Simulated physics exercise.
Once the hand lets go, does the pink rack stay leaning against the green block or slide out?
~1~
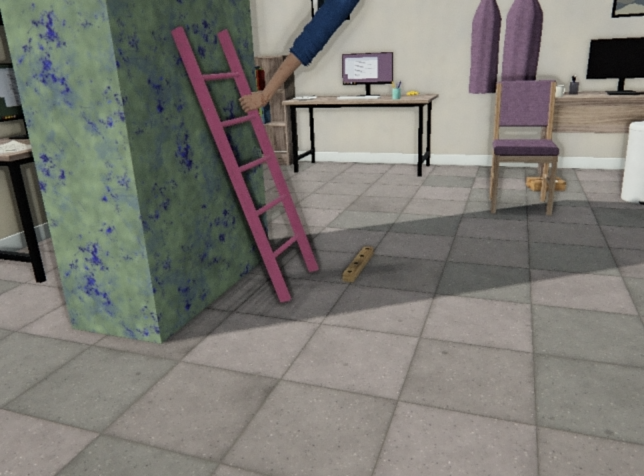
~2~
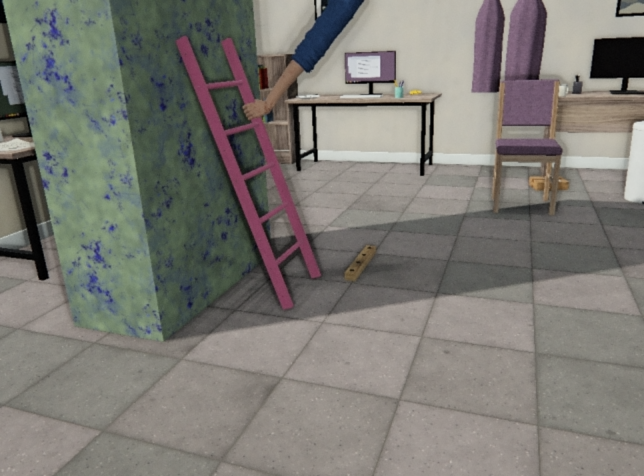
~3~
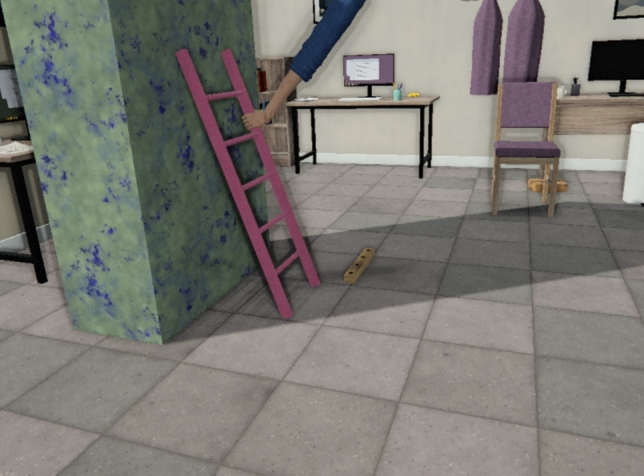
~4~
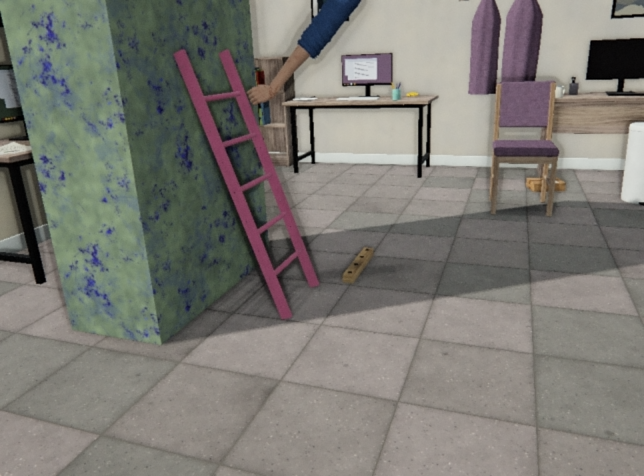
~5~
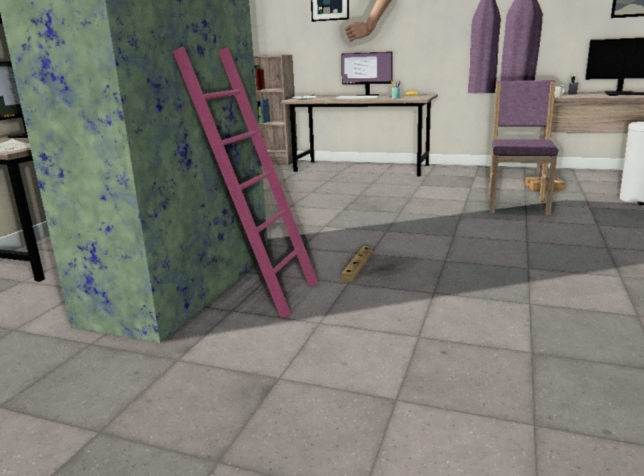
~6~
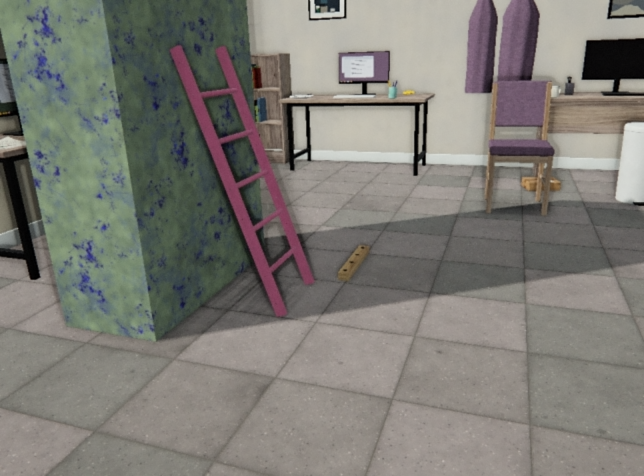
The pink rack holds its place, still leaning against the green block after the hand has gone.
Pink ladder-like rack being lowered slightly by a hand against a blue-flecked green block, then staying leaning as the hand withdraws.
